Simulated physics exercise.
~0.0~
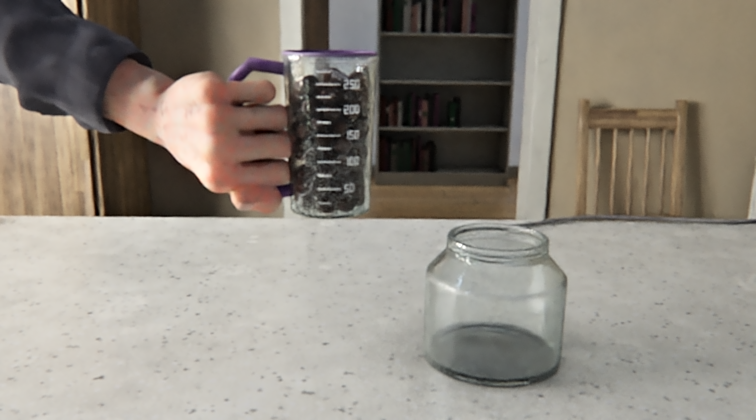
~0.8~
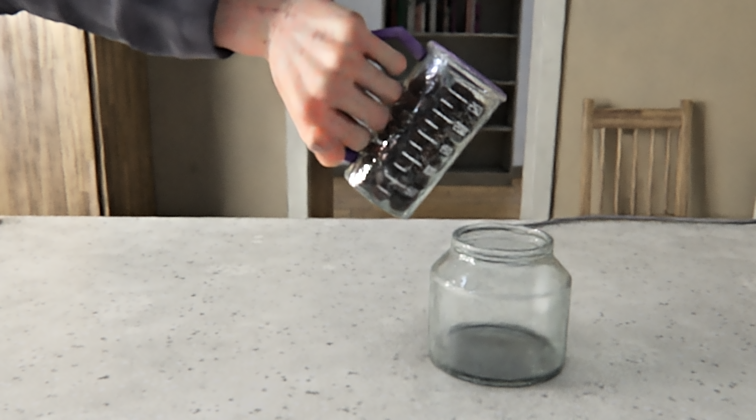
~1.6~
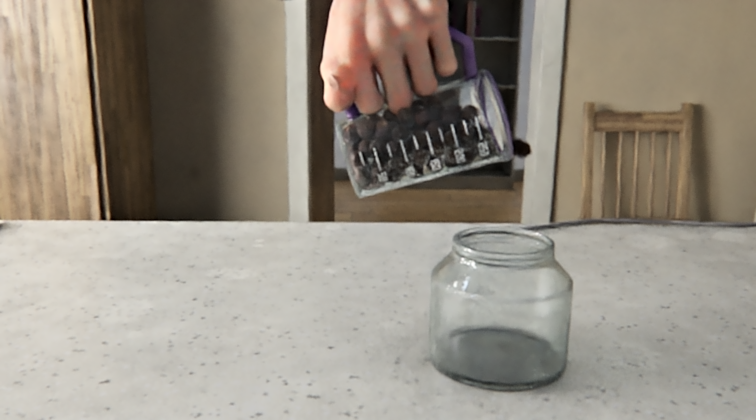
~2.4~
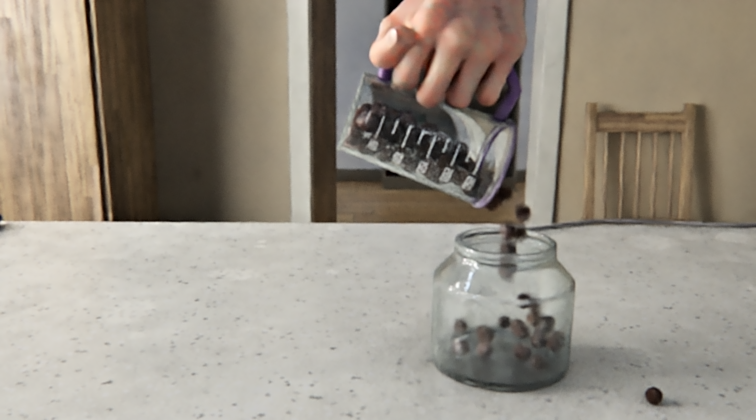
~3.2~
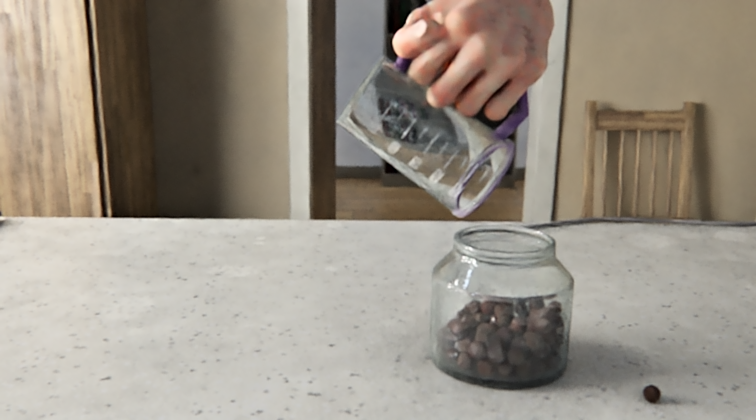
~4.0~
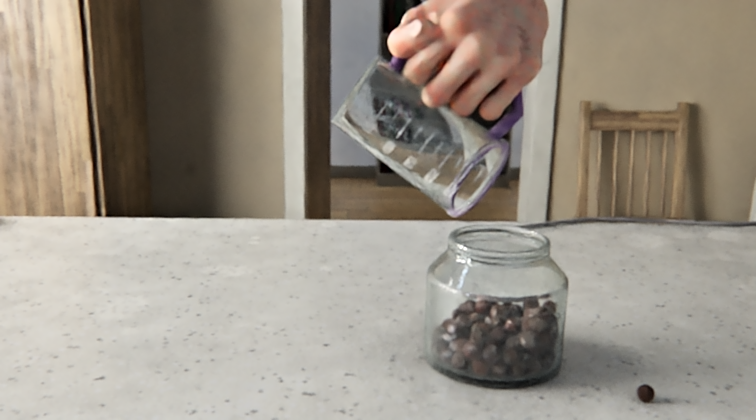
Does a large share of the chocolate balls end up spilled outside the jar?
No, nearly all of them end up in the jar and the cup looks empty. Only a single ball is seen lying on the counter to the right.
Hand tipping a clear measuring cup of dark chocolate balls into a glass jar, leaving one ball on the counter.
